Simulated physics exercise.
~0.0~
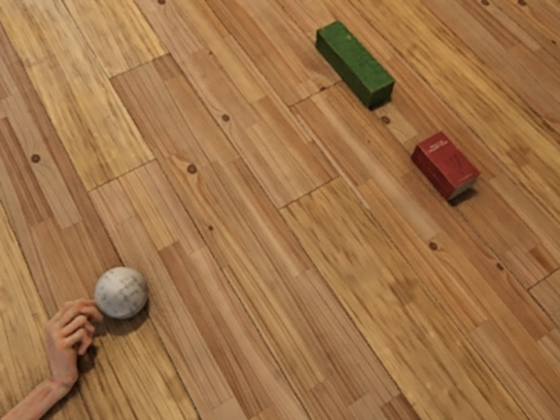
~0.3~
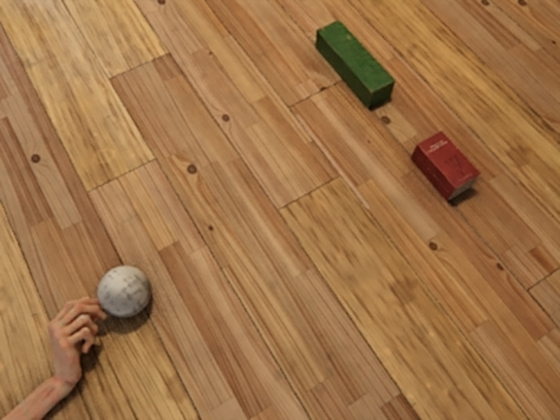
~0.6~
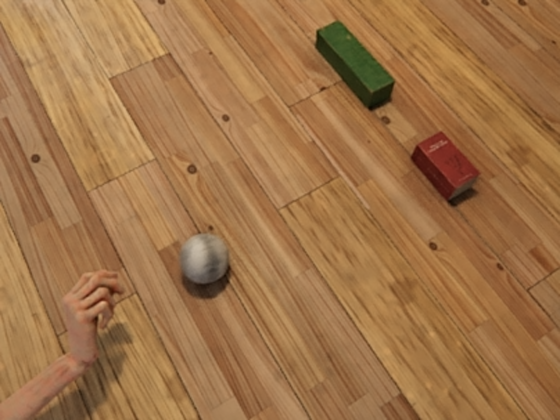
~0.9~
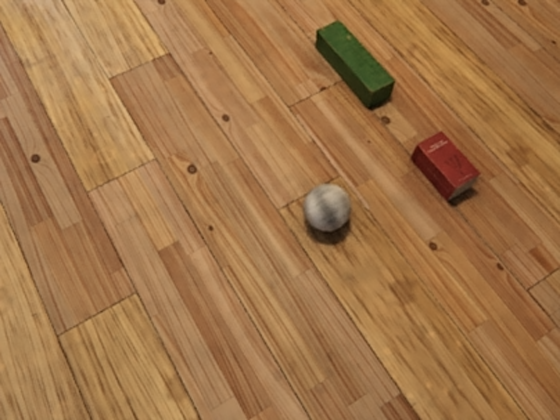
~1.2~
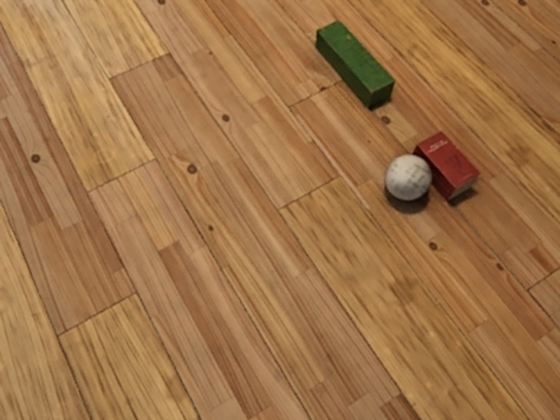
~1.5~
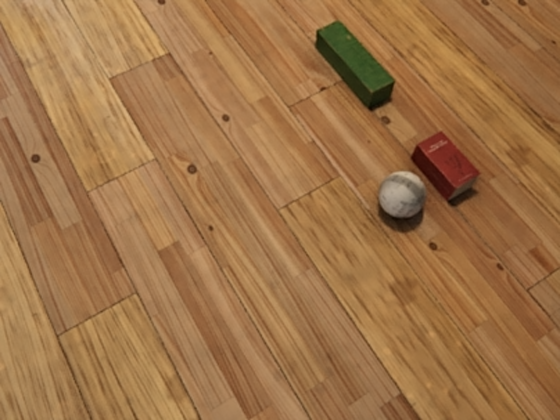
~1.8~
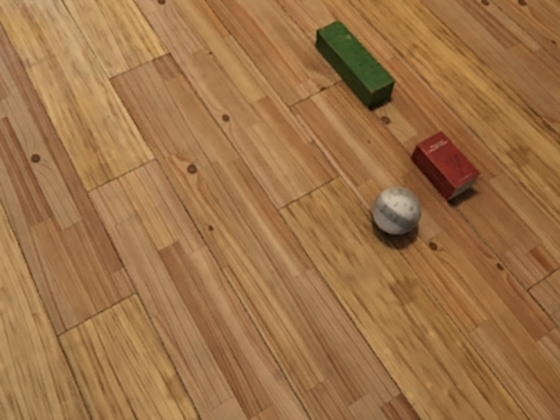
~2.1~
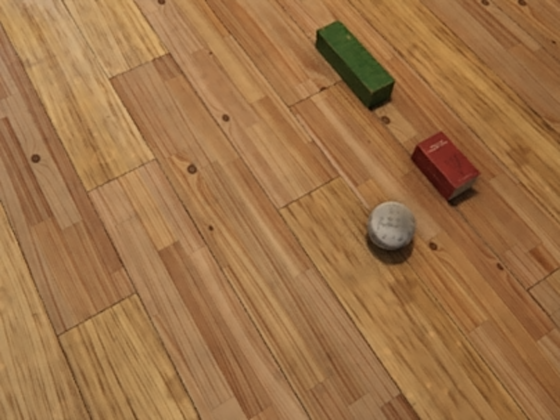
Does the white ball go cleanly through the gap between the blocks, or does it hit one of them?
The white ball hits the red block. It then comes back a little way without going through the gap.
